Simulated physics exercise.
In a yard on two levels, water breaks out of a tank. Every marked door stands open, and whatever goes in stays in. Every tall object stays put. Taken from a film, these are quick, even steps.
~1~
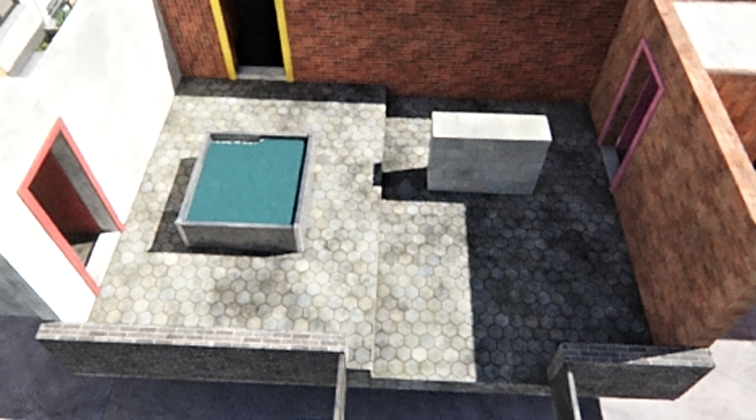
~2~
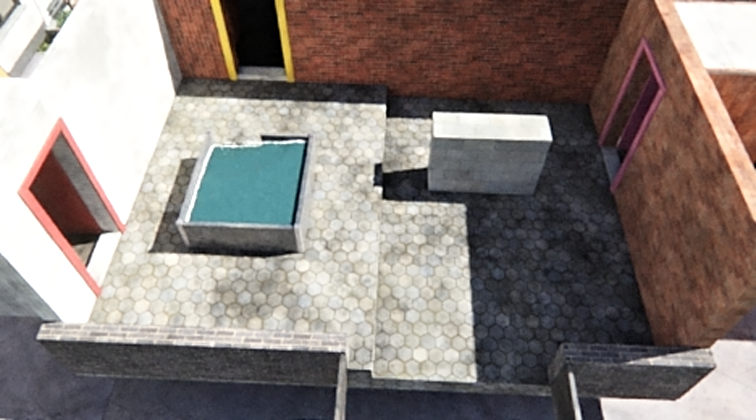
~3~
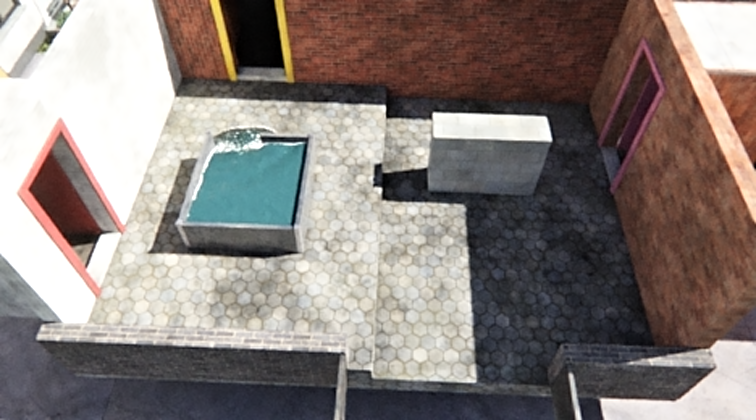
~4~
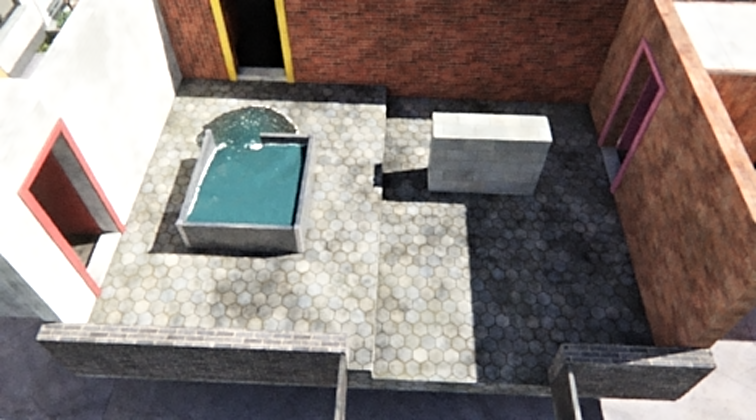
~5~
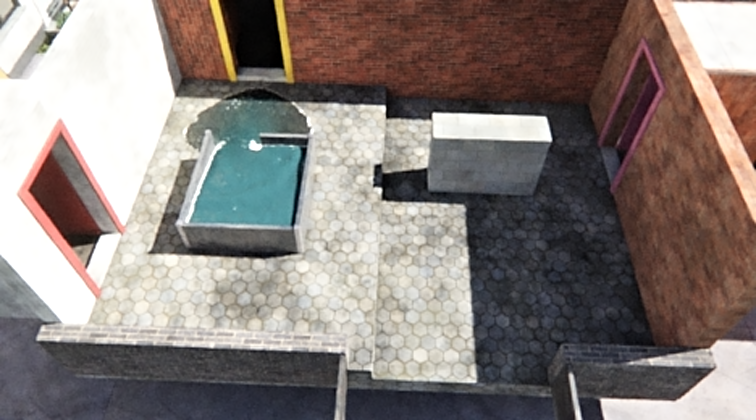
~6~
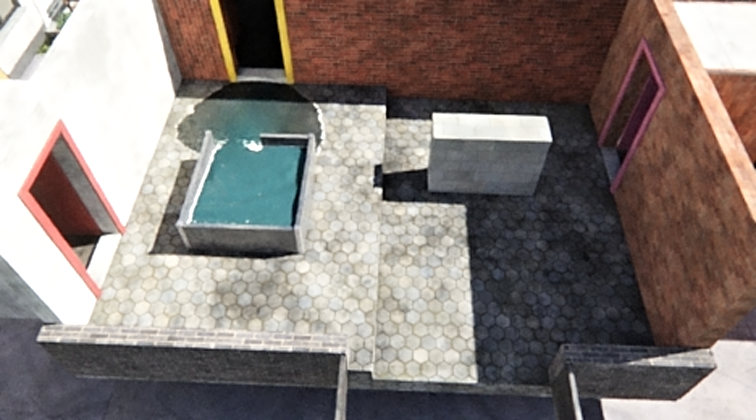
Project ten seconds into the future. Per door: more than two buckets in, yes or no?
Red door no, yellow door yes, pink door yes.
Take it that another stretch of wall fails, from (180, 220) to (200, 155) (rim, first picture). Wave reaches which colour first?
It is the one in red.
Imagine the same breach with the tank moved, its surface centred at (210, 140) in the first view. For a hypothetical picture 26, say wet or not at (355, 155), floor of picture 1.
At that place: Under water.
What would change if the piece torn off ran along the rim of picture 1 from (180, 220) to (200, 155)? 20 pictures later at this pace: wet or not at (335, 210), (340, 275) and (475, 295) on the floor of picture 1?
The three spots, in order, are spared, inundated and spared.
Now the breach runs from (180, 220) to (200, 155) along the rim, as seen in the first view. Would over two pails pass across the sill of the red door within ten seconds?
As for the red door, it tops the mark.
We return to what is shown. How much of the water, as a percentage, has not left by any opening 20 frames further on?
About 90 %.
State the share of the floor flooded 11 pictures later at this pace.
About 15 per cent.
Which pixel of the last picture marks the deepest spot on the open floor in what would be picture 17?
That spot is close to (231, 87).
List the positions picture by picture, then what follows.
The first picture shows still water in the tank at (250, 180).
In the second picture, the front is at a hidden place, out from the gap on the tank's far side.
In the third picture, the front is at (262, 130), out from the gap on the tank's far side.
In the fourth picture, water pours out on the tank's far side and has run to (263, 110).
In the fifth picture, water pours out on the tank's far side and has run to (254, 92).
In the sixth picture, the front is at (239, 83), out from the gap on the tank's far side.
A moment on, water covers 15 % of the floor; the red door not reached, the yellow door over two buckets in, the pink door not reached.
Next, water covers 15 % of the floor; the red door not reached, the yellow door over two buckets in, the pink door not reached.
Then, water covers 30 % of the floor; the red door not reached, the yellow door far over two buckets in, the pink door not reached.
Later, water covers 45 % of the floor; the red door wet at the sill, nothing in, the yellow door far over two buckets in, the pink door wet at the sill, nothing in.
In the end, water covers 65 % of the floor; the red door wet at the sill, nothing in, the yellow door far over two buckets in, the pink door over two buckets in.
